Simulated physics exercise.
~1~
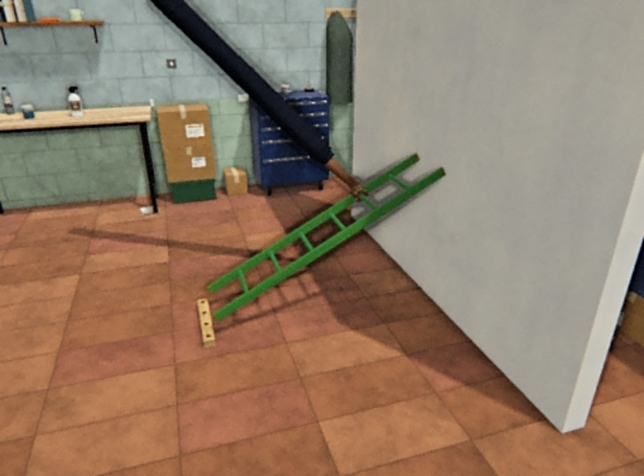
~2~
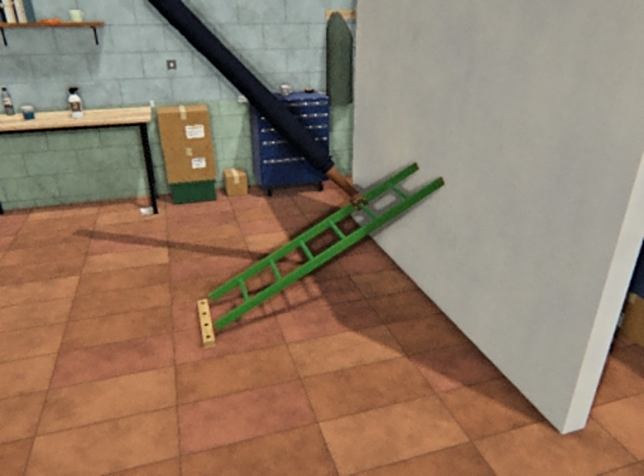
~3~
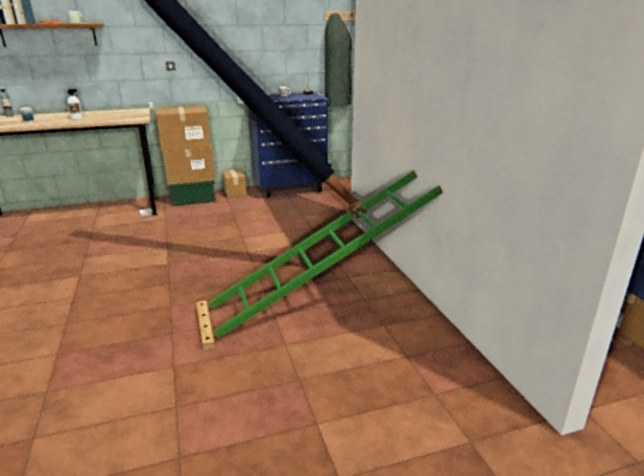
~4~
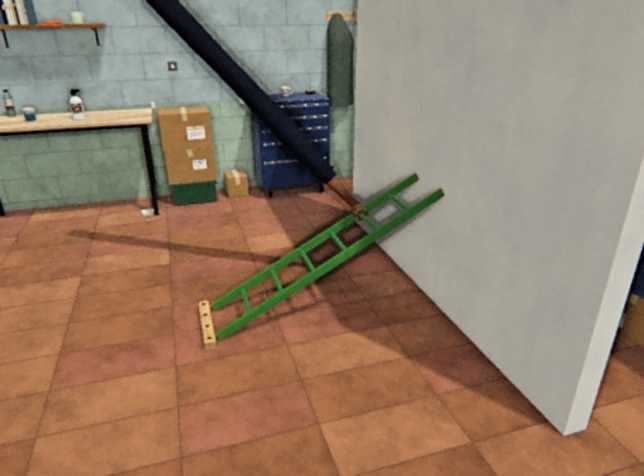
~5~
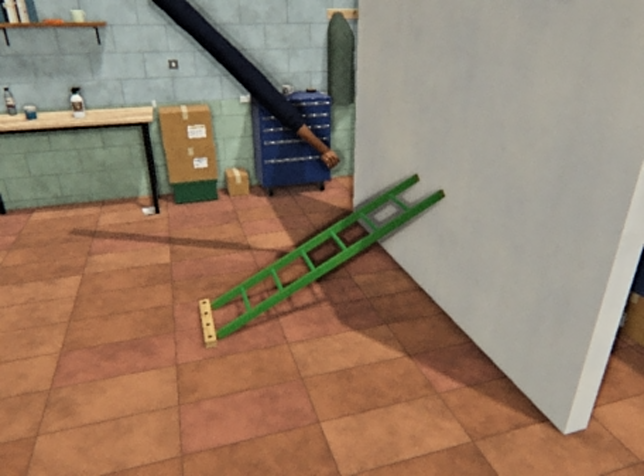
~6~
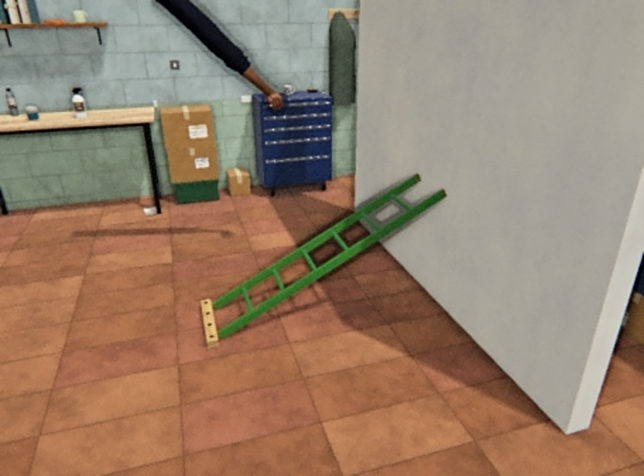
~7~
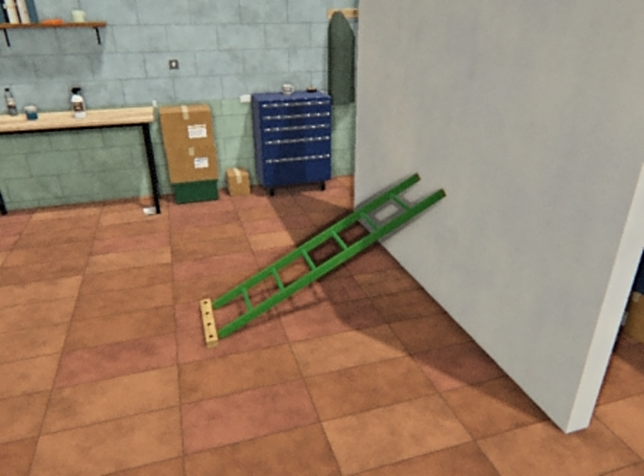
In a workshop, a hand lowers a green ladder against a wall, releases it, and it stays leaning.
